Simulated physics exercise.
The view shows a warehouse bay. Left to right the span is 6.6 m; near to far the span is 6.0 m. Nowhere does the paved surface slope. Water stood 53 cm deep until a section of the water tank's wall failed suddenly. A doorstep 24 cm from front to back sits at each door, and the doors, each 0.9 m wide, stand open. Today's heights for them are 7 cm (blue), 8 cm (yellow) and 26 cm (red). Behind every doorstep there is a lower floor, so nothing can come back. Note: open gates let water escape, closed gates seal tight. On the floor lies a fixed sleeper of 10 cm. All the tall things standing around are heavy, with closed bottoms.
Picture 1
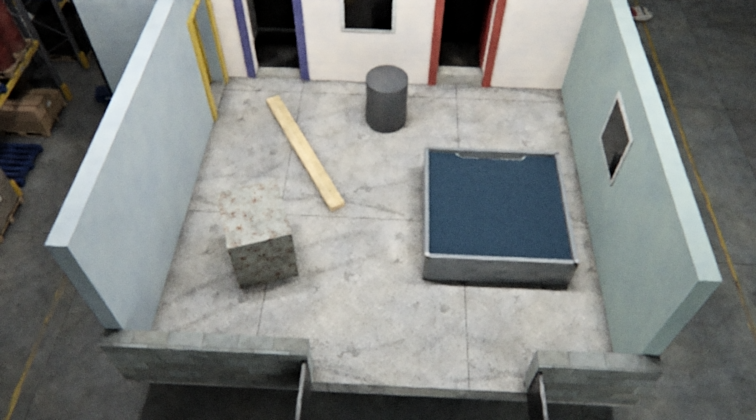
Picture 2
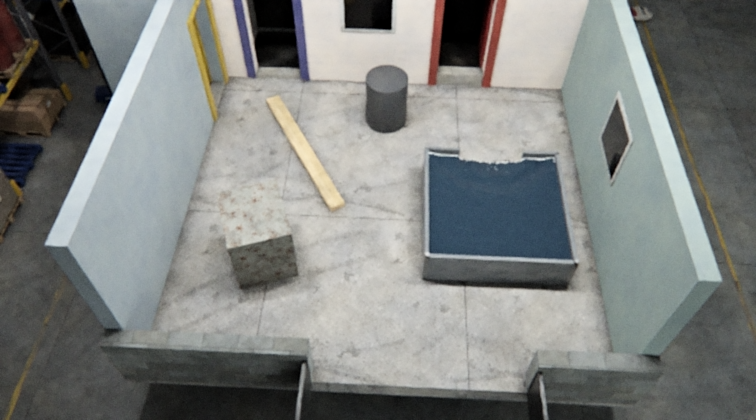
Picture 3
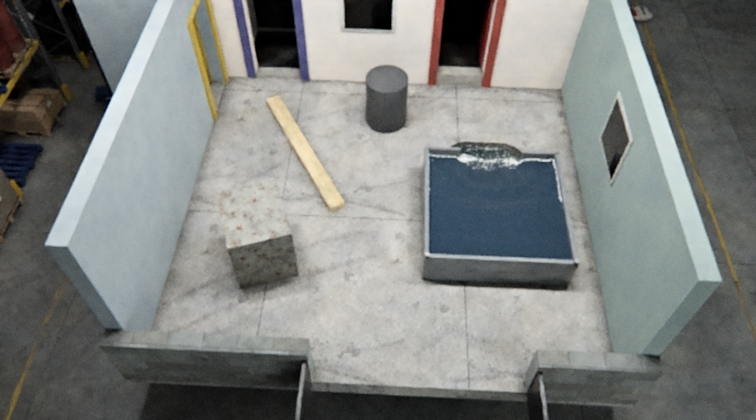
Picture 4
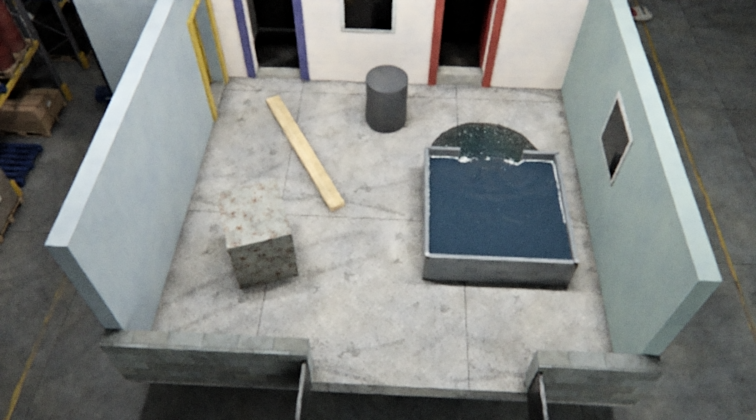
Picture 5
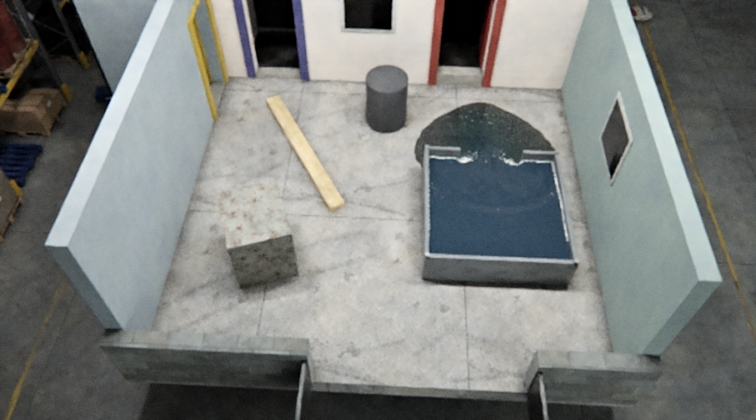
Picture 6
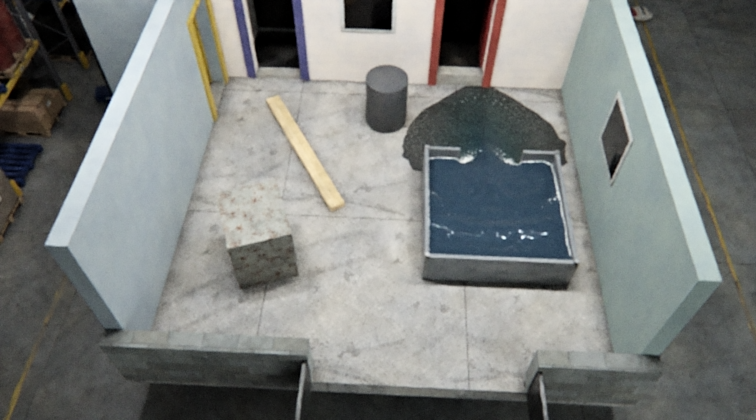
Dark water pours through a gap in the far side of the square blue-filled tank on the right and spreads in a widening fan across the pale floor toward the back wall, while ripples cross the tank's surface. A fixed, high view looks down into an open-topped warehouse bay with pale green side walls. A grey cylinder, a wooden plank and a mottled block stay still, before purple-framed and red-framed doorways.
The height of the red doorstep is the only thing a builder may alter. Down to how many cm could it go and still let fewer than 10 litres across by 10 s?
I would say down to about 24 cm.
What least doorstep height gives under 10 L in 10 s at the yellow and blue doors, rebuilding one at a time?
About 12.5 cm at yellow and about 8.5 cm at blue.
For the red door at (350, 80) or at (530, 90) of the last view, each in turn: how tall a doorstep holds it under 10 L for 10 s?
Minimums: About 7.5 cm and 24 cm.
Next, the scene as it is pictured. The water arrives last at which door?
The yellow door comes last.
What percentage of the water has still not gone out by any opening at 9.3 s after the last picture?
Around 94 in a hundred parts remain.
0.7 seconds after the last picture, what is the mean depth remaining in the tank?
It averages close to 40 centimetres.
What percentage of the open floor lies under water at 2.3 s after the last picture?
I'd say near 30 percent.
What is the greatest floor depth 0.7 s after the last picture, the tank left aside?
30 cm.
Then, 0.7 s after the last picture water covers 20 % of the floor, deepest (30 cm) near (489, 169); 27 cm at the red door, 0 litres in over its 26 cm doorstep.
Then, 2.3 s after the last picture water covers 30 % of the floor, deepest (27 cm) near (556, 90); 23 cm at the red door, 2 litres in over its 26 cm doorstep.
Then, 9.3 s after the last picture water covers 95 % of the floor, deepest (12 cm) near (538, 90); 11 cm at the red door, 3 litres in over its 26 cm doorstep.
At the red door as built, the water peaked near 27 cm, 1.3 s after the last picture.
Run again over the same 10 s with other heights there, 45 litres in over 19.5 cm, 4 litres over 26 cm. The limit of 10 litres is kept from about 24 cm up.
